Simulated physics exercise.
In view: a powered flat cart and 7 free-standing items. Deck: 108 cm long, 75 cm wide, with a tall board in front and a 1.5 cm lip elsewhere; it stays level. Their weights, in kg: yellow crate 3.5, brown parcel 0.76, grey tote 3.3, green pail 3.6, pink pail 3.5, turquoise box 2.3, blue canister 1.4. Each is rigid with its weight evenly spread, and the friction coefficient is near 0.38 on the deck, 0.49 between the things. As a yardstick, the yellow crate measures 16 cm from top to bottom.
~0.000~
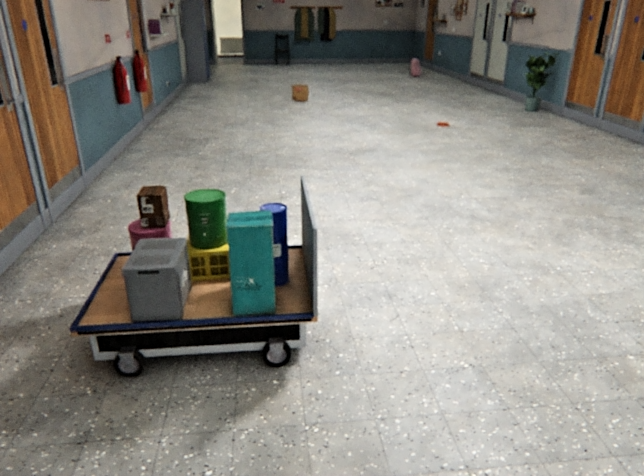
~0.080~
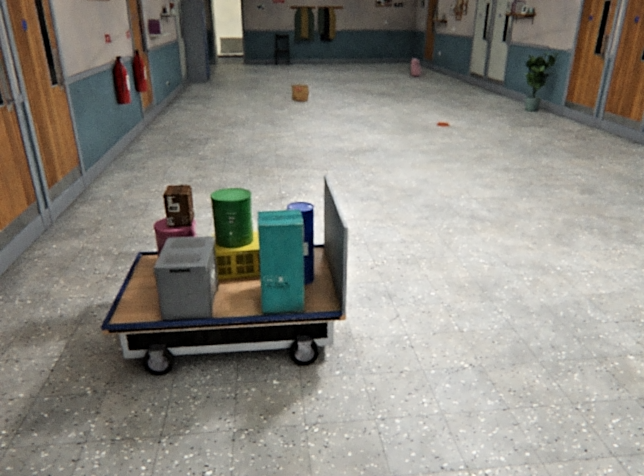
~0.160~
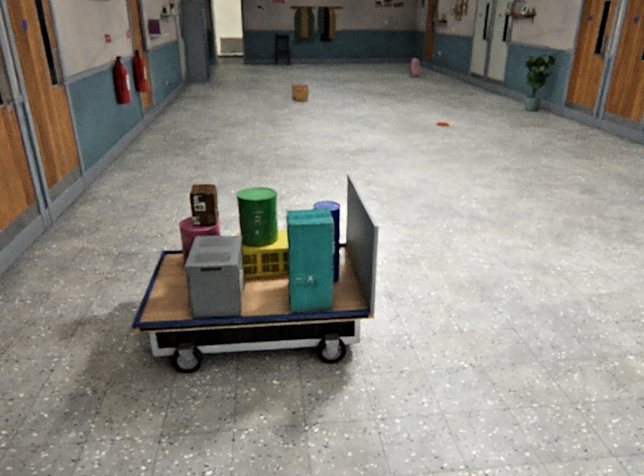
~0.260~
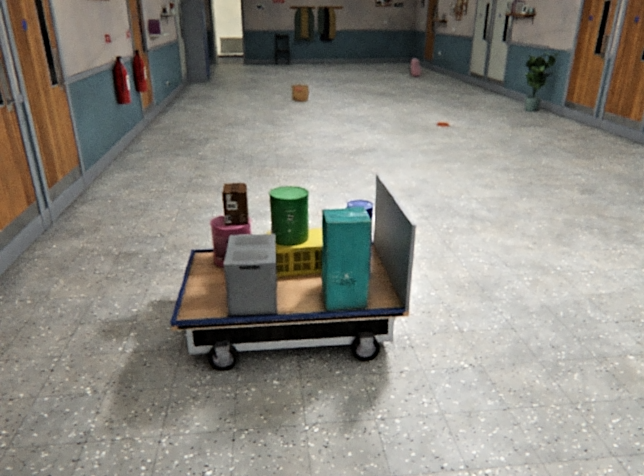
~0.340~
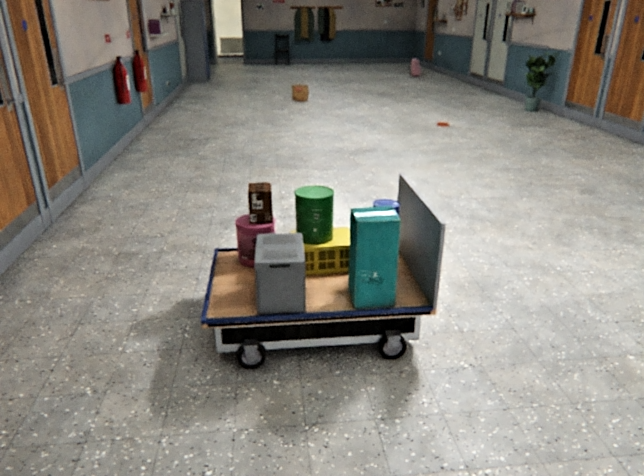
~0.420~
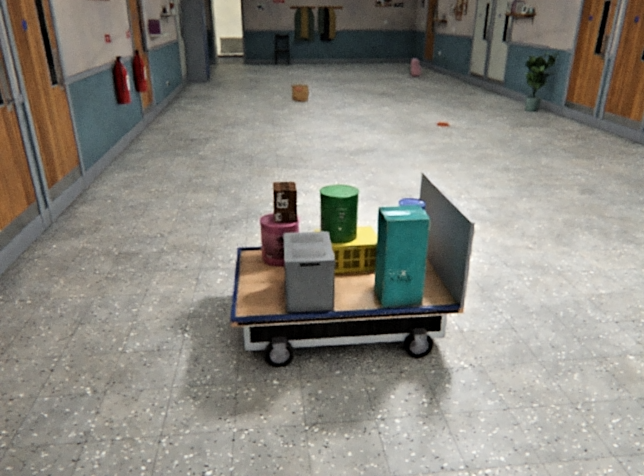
A flat cart loaded with boxes, pails, a crate and a canister rolling steadily rightward across a speckled corridor floor.
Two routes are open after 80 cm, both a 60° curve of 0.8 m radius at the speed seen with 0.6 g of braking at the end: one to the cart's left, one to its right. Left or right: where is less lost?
The load fares better going left.
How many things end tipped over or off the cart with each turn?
Turning left 2, turning right 4.
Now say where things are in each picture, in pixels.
In the first frame, 0 cm covered; yellow crate (219, 255); brown parcel (154, 207).
In the second frame, 14 cm covered; turquoise box (281, 262).
In the third frame, 27 cm covered; grey tote (217, 276).
In the fourth frame, 44 cm covered; green pail (290, 216).
In the fifth frame, 58 cm covered; turquoise box (373, 258).
In the sixth frame, 71 cm covered; yellow crate (347, 249); brown parcel (285, 202).
Turning left. At 0.92 s, 156 cm covered, turned 44°; turquoise box now off the cart; yellow crate slid 14 cm near (442, 218); blue canister leaning 56°.
After 1.32 s, 215 cm covered, turned 60°; blue canister now off the cart; yellow crate slid 17 cm near (449, 188); brown parcel slid 4 cm near (405, 164).
At rest (2.0 s), off the cart, turquoise box and blue canister; not toppled but over 10 cm from the start, yellow crate, brown parcel, grey tote, green pail and pink pail. In the last view, yellow crate near (452, 182), brown parcel near (410, 160).
Turning right instead, brown parcel, green pail, turquoise box and blue canister tipped over or off the cart, 4 of 7 in all.
